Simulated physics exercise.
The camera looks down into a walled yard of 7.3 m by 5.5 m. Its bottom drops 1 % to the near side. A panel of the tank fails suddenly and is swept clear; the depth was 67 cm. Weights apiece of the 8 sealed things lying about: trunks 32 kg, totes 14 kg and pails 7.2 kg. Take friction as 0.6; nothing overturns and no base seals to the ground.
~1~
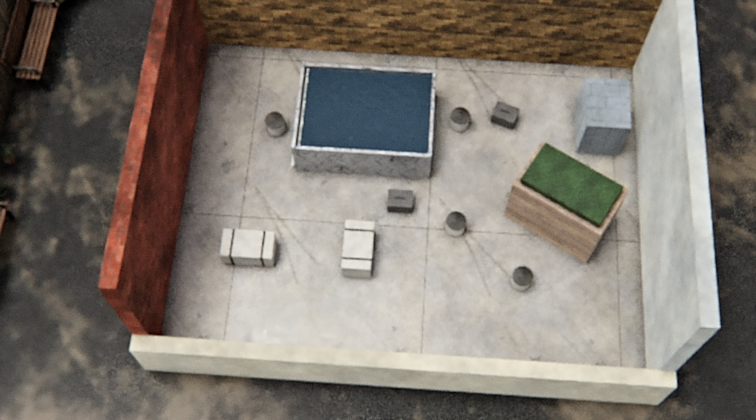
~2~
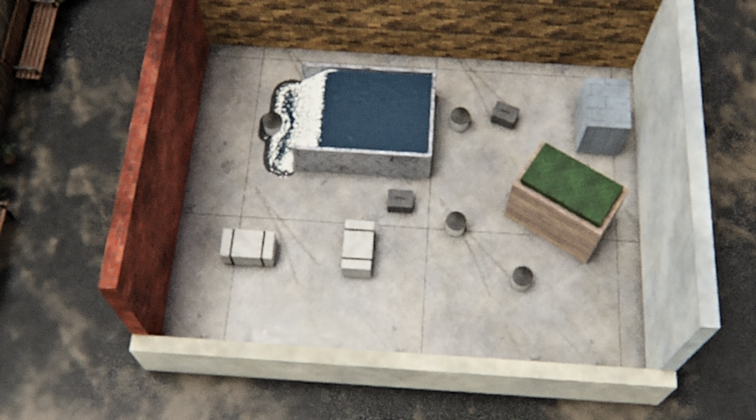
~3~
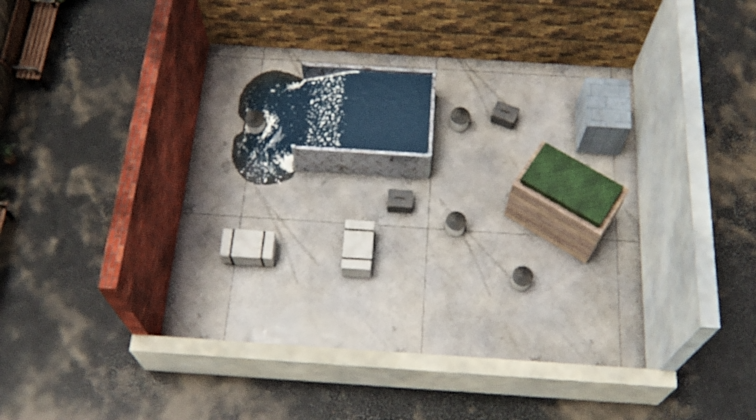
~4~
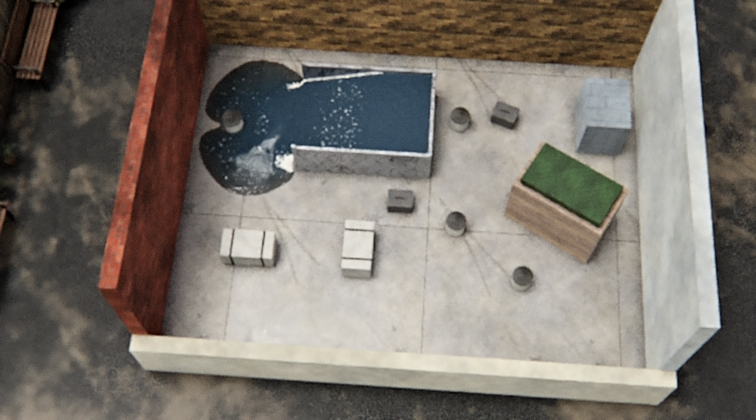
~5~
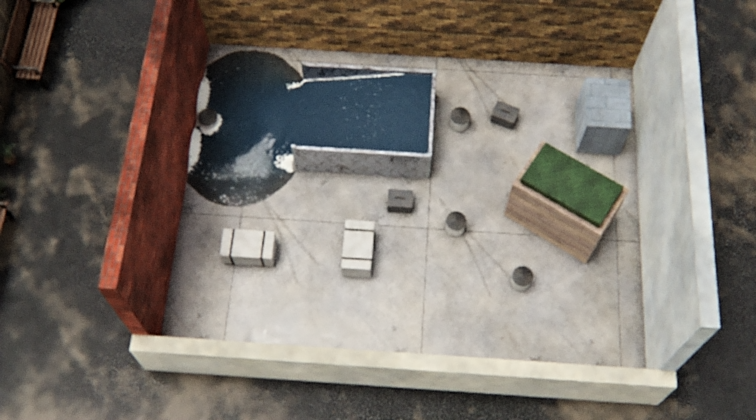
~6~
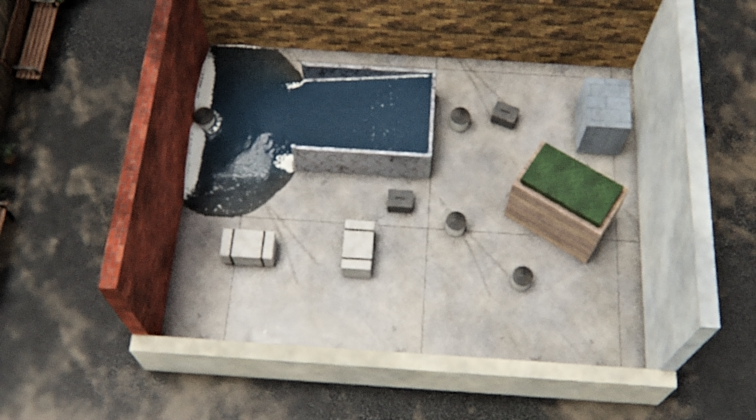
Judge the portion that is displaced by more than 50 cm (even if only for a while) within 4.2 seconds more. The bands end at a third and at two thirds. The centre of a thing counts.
That comes to not even a third.
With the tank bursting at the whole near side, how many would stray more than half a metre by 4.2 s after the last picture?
In that case 4 of them.
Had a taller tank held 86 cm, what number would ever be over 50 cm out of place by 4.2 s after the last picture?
Then 2.
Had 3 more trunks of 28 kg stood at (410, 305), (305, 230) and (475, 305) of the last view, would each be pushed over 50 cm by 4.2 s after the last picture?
In that order: Over, less, short of it.
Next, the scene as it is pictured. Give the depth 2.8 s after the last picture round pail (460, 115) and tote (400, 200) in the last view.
Roughly 0 and 0 cm.
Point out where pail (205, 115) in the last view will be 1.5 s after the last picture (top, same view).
Around (228, 160).
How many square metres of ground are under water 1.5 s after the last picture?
Some 12 m2.
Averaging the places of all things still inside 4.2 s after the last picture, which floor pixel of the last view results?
Near (419, 217).
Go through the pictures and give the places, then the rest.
A pail at (274, 120), on the bottom; a trunk at (247, 243) rests on the ground; 3.2 m2 under water; 0 of 8 have shifted, in the first picture.
A pail at (272, 120), on the bottom, 3 cm from its start; a trunk at (247, 243), on the bottom; 4.0 m2 under water; 0 of 8 have shifted, in the second picture.
A pail at (255, 118), on the bottom, 32 cm from its start; a trunk at (247, 243), on the bottom; 5.1 m2 under water; 1 of 8 have shifted, in the third picture.
A pail at (232, 118), on the bottom, 70 cm from its start; a trunk at (247, 243), on the bottom; water covers 6.5 m2; 1 of 8 have shifted, in the fourth picture.
A pail at (208, 116) rests on the ground, 110 cm from its start; a trunk at (247, 243) rests on the ground; 7.7 m2 under water; 1 of 8 have shifted, in the fifth picture.
A pail at (204, 115) floats, 116 cm from its start; a trunk at (247, 243) rests on the ground; water covers 8.2 m2; 1 of 8 have shifted, in the sixth picture.
Then, 0.4 s after the last picture 1 of 8 are over 50 cm from their spots; 1 afloat.
Then, 1.5 s after the last picture 1 of 8 are over 50 cm from their spots; 1 afloat.
Then, 2.8 s after the last picture 2 of 8 are over 50 cm from their spots; 0 afloat.
Then, 4.2 s after the last picture 2 of 8 are over 50 cm from their spots, and 2 have been at some point; 0 afloat.
